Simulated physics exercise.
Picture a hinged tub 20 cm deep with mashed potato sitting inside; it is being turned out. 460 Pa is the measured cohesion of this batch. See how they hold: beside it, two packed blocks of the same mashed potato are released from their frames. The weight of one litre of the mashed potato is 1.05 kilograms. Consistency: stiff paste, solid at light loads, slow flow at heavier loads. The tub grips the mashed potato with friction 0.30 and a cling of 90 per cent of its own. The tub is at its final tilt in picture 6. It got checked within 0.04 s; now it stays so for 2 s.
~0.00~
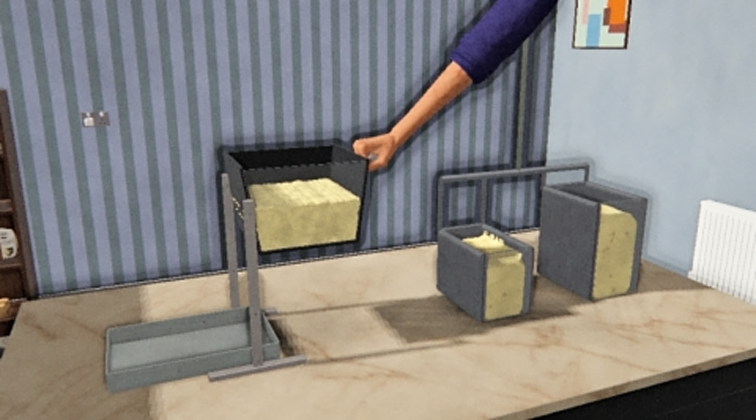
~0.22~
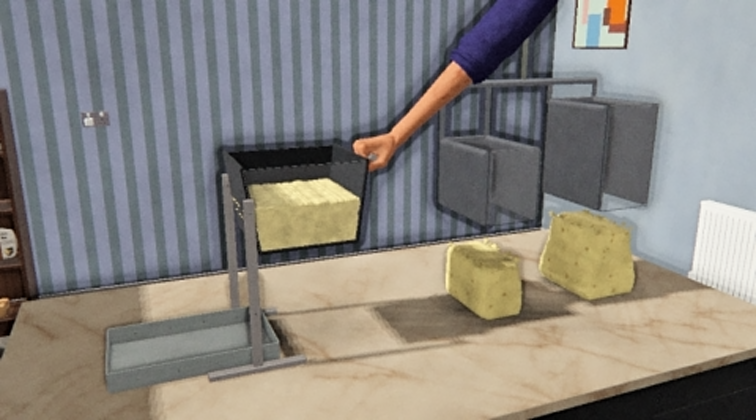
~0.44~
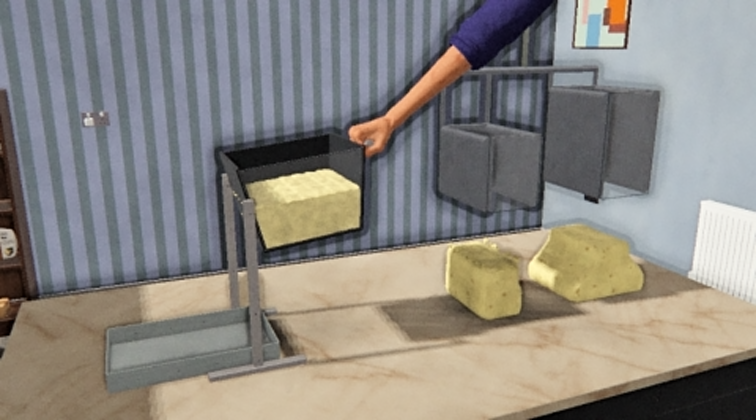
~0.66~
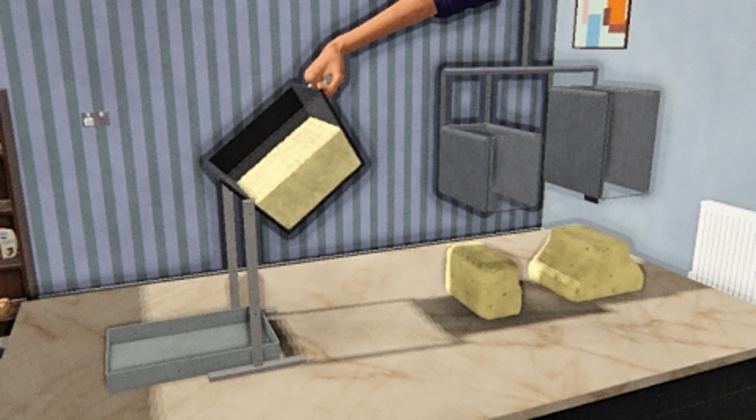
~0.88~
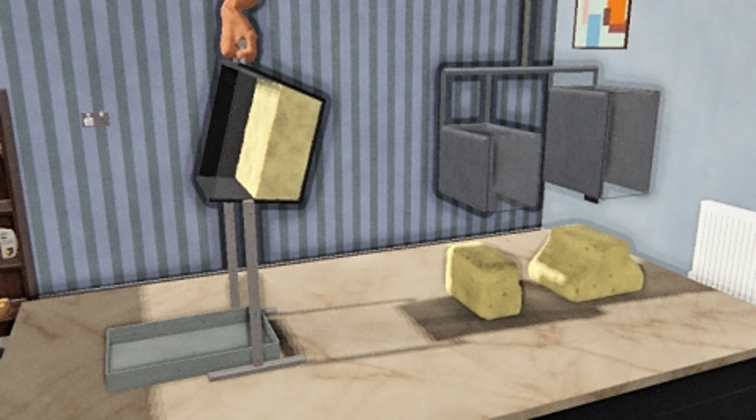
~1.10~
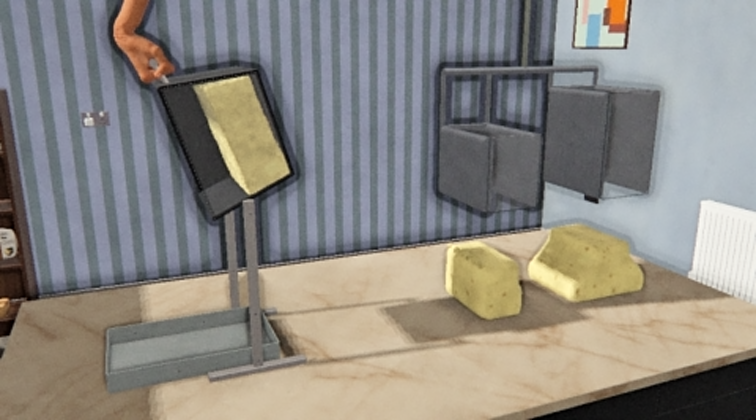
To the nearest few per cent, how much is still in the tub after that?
About 0 %.
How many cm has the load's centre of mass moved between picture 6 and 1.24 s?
About 8 cm.
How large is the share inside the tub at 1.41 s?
About 30 %.
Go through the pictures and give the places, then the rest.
Handle-side rim at (366, 160), tilt 0 degrees; highest point of the mashed potato at (271, 208); test blocks 17 cm, 26 cm high (left to right), in the first picture.
Handle-side rim at (366, 160), tilt 0 degrees; highest point of the mashed potato at (271, 208); test blocks 16 cm, 22 cm high (left to right), in the second picture.
Handle-side rim at (362, 147), tilt 6 degrees; highest point of the mashed potato at (356, 188); test blocks 16 cm, 17 cm high (left to right), in the third picture.
Handle-side rim at (320, 93), tilt 38 degrees; highest point of the mashed potato at (337, 131); test blocks 16 cm, 17 cm high (left to right), in the fourth picture.
Handle-side rim at (240, 67), tilt 74 degrees; highest point of the mashed potato at (282, 88); test blocks 16 cm, 17 cm high (left to right), in the fifth picture.
Handle-side rim at (161, 91), tilt 107 degrees; highest point of the mashed potato at (244, 78); test blocks 16 cm, 17 cm high (left to right), in the sixth picture.
By 1.24 s, the tub is at 107 degrees and holds 96 %.
By 1.41 s, the tub is at 107 degrees and holds 32 %.
By 1.58 s, the tub is at 107 degrees and holds 0 %.
By 1.75 s, the tub is at 107 degrees and holds 0 %.
By 3.10 s, at the end, the tub is at 107 degrees and holds 0 %.
